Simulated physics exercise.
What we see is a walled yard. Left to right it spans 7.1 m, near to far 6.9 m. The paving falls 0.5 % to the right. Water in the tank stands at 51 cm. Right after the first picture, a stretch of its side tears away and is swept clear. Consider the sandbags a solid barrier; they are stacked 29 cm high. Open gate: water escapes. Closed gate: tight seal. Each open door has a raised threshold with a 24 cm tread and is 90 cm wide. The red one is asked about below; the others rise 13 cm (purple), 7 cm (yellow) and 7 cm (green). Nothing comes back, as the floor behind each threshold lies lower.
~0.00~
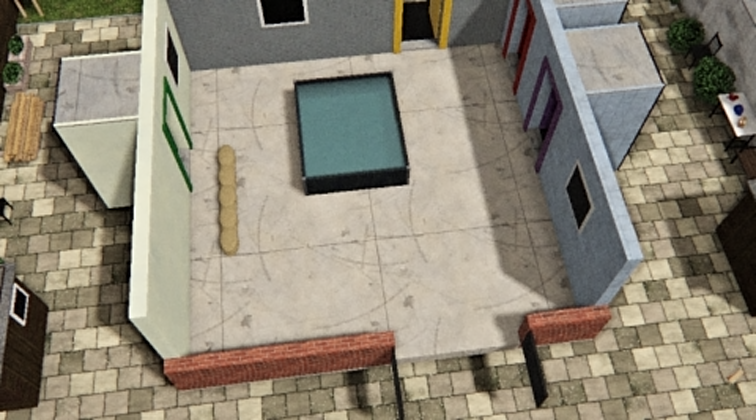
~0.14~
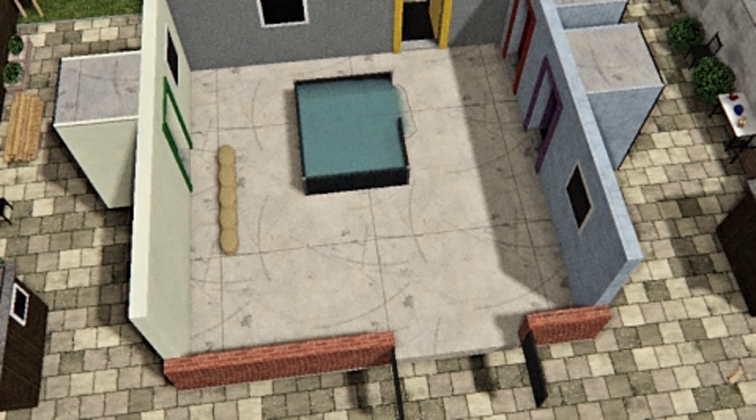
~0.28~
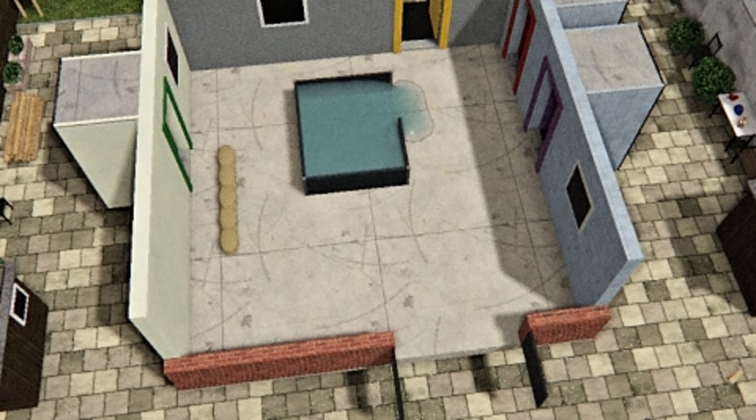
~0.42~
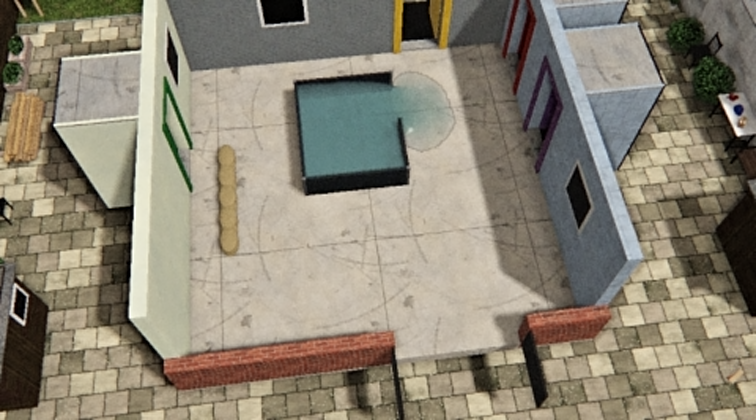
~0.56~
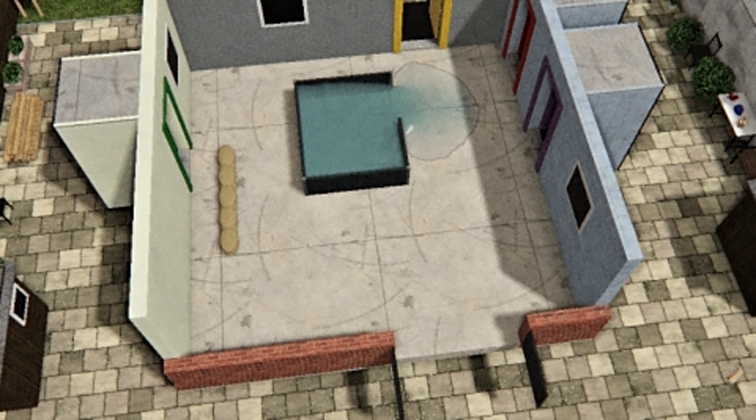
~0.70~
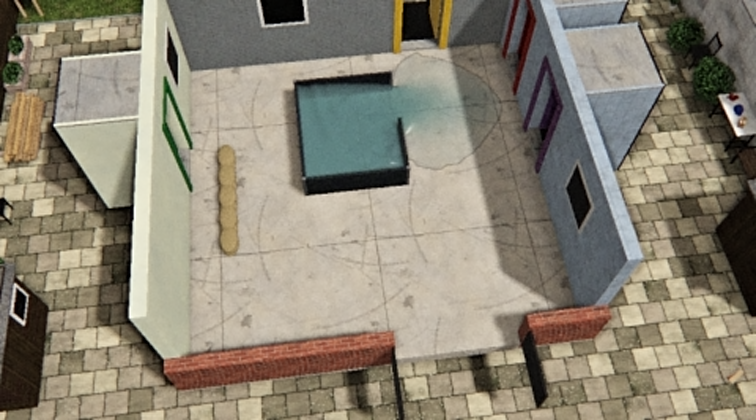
Water pours from a gap in the tank's right side and spreads across the yard floor.
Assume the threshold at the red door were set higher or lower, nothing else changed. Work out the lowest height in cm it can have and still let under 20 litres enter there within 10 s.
The lowest such height is roughly 24 cm.
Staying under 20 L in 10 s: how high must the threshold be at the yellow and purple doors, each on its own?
You'd want about 11.5 centimetres at yellow and about 13.5 centimetres at purple.
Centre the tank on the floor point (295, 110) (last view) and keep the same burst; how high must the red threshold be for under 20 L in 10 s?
Some 26 cm.
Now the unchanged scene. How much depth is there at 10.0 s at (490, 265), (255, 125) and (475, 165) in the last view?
About 5, 1 and 4 cm.
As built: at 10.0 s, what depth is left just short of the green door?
It works out to about 1.0 centimetres deep.
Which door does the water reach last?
Last: Green.
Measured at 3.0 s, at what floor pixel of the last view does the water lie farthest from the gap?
Lab note: Front tip approx. (568, 287).
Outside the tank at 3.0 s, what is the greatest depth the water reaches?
Roughly 27 cm.
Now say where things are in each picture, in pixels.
Still water, 51 cm deep, in the tank at (350, 125); the red door at (518, 43) is dry, in the first frame.
The front is at (412, 128), 0.3 m from the gap at (394, 107); 0.3 m2 of floor is wet, 51 cm left at the back, in the second frame.
Water pours out at (393, 108) and has run 0.7 m, to (429, 126); about 9 cm deep outside, 51 cm at the back, in the third frame.
The front is at (450, 121), 1.2 m from the gap at (393, 108); 1.8 m2 of floor is wet, 51 cm left at the back, in the fourth frame.
The front is at (474, 117), 1.7 m from the gap at (393, 108); 3.0 m2 of floor is wet, 51 cm left at the back, in the fifth frame.
The front is at (497, 108), 2.3 m from the gap at (393, 108); 4.1 m2 of floor is wet, 50 cm left at the back; 0.7 m in a straight line remain to the red door at (518, 43), in the sixth frame.
After 1.4 s water covers 15 % of the floor, deepest (30 cm) near (399, 104); 22 cm at the red door, 0 litres in over its 19 cm threshold.
After 3.0 s water covers 25 % of the floor, deepest (27 cm) near (514, 99); 27 cm at the red door, 48 litres in over its 19 cm threshold.
After 10.0 s water covers 70 % of the floor, deepest (10 cm) near (568, 324); 10 cm at the red door, 64 litres in over its 19 cm threshold.
At the red door as built, the water arrived by 1.0 s and peaked near 31 cm at 2.4 s.
Run again over the same 10 s with other heights there, 39 litres in over 21.5 cm, 7 litres over 28.5 cm. The limit of 20 litres is kept from about 24 cm up.
